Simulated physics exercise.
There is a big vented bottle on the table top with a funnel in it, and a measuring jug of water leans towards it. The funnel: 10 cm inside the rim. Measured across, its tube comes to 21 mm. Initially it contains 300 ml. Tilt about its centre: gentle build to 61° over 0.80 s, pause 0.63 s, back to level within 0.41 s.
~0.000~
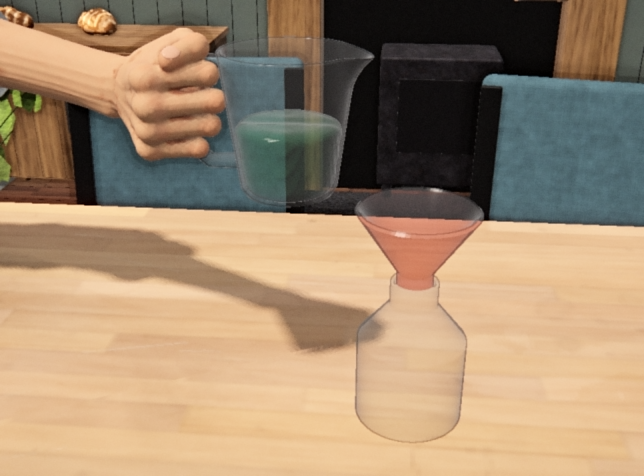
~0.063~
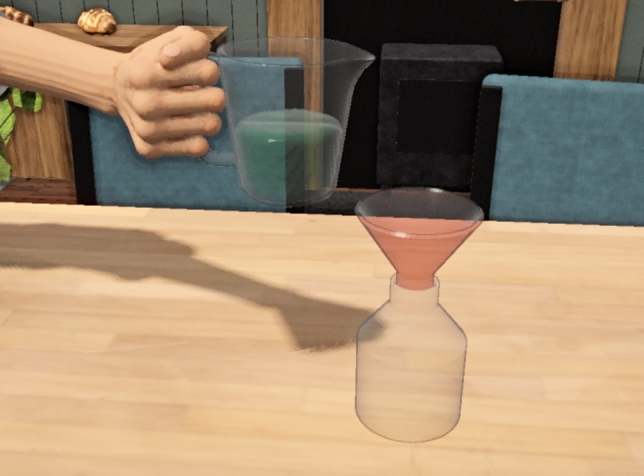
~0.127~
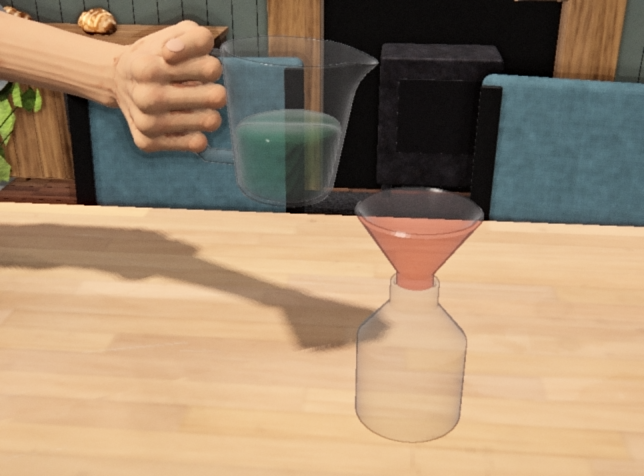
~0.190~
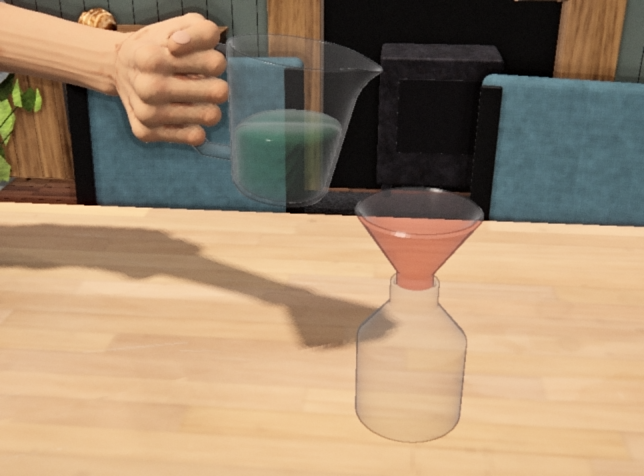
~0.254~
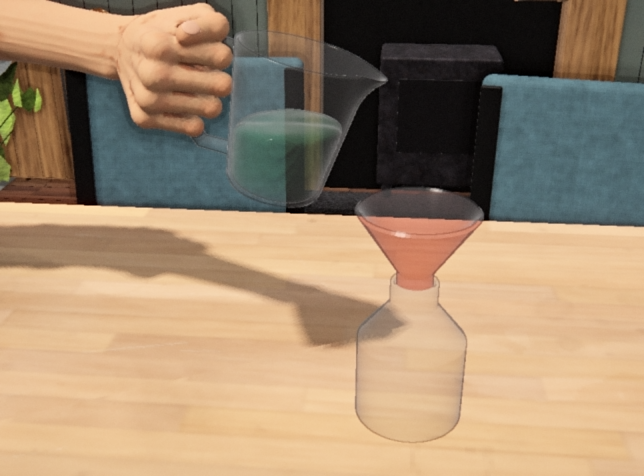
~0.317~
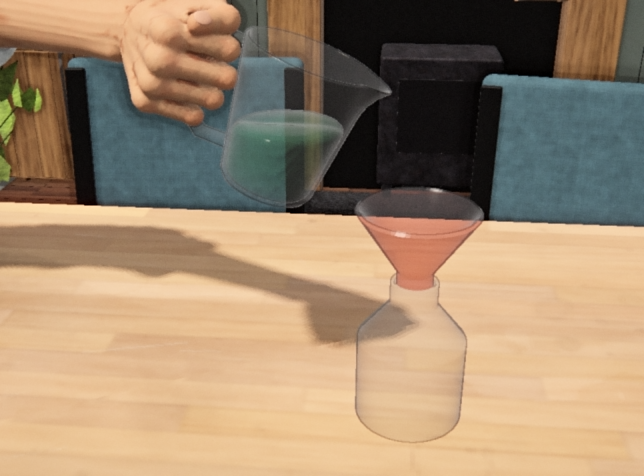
A clear jug of green liquid, held by a hand on the left, slowly tilted to the right toward a funnel of red liquid, which stayed still in a clear bottle on the wooden table.
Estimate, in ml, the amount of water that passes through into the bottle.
I would put it at about 110 ml.
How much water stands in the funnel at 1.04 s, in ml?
I'd estimate some 30 ml is held in the funnel then.
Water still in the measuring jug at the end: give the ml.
190 ml.
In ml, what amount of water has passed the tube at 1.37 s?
70 ml.
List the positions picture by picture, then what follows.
The first picture shows tilt 0°; pouring edge (374, 55); surface from (248, 119) to (329, 123); the funnel's rim runs from (362, 214) to (476, 218).
The second picture shows tilt 1°; pouring edge (375, 56); surface from (253, 120) to (329, 122).
The third picture shows tilt 4°; pouring edge (378, 61); surface from (252, 122) to (329, 123).
The fourth picture shows tilt 8°; pouring edge (382, 68); surface from (252, 122) to (330, 122).
The fifth picture shows tilt 14°; pouring edge (387, 78); surface from (246, 121) to (330, 124).
The sixth picture shows tilt 21°; pouring edge (392, 90); surface from (242, 121) to (331, 126).
After 0.74 s the tilt is 60° and 0 ml has passed the tube, 0 ml is in the funnel, 285 ml in the measuring jug and 0 ml has missed.
After 1.04 s the tilt is 61° and 25 ml has passed the tube, 30 ml is in the funnel, 230 ml in the measuring jug and 0 ml has missed.
After 1.37 s the tilt is 61° and 70 ml has passed the tube, 20 ml is in the funnel, 200 ml in the measuring jug and 0 ml has missed.
After 1.72 s the tilt is 13° and 105 ml has passed the tube, 0 ml is in the funnel, 185 ml in the measuring jug and 0 ml has missed.
In the end 110 ml has passed the tube, 0 ml is in the funnel, 185 ml in the measuring jug and 0 ml has missed.
